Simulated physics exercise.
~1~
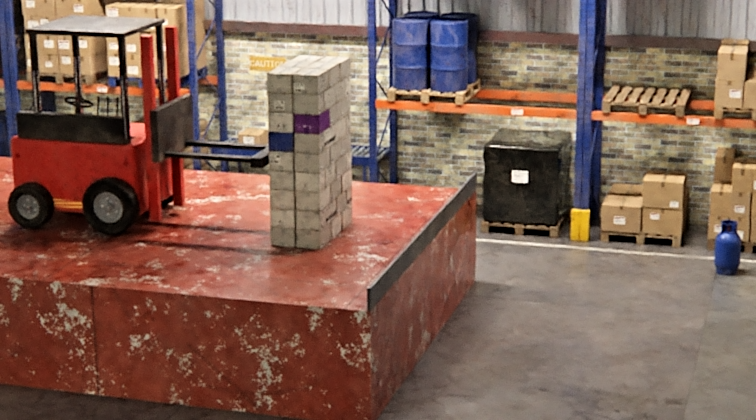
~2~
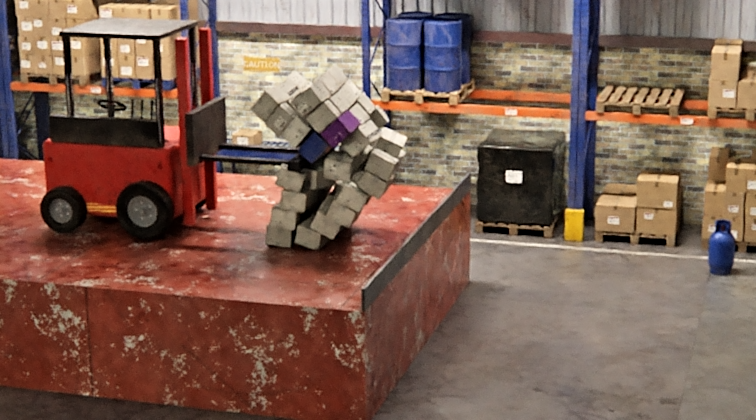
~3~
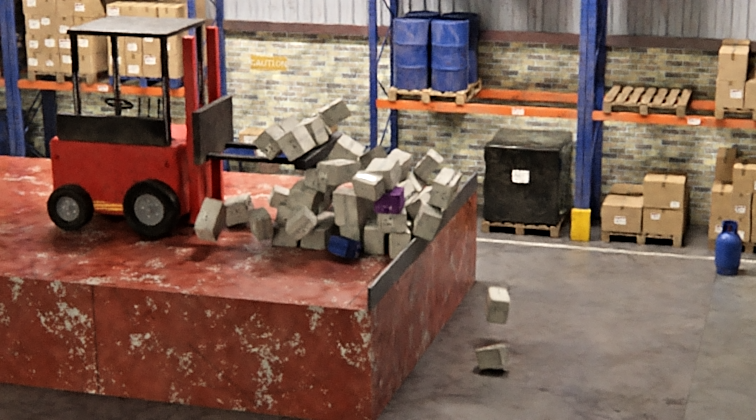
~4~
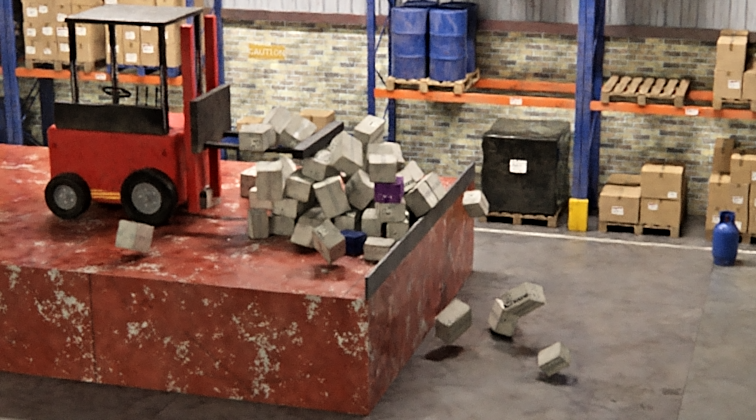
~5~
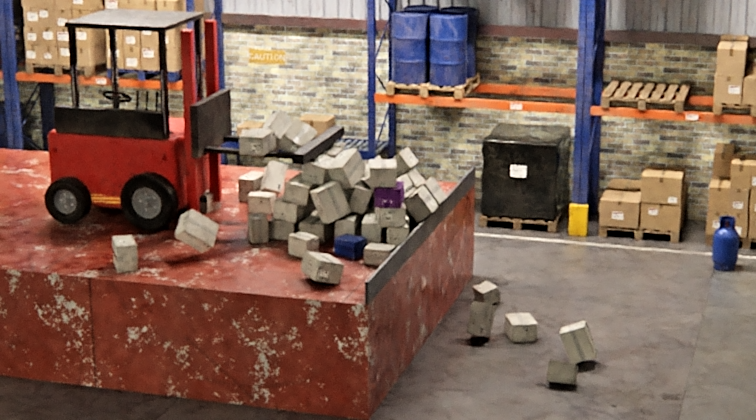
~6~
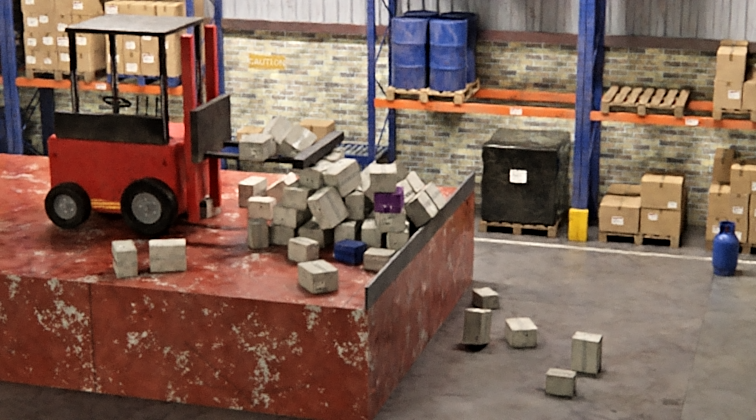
In a warehouse, a red forklift pushing over a tall stack of grey blocks, most heaping behind a low board, five landing below.
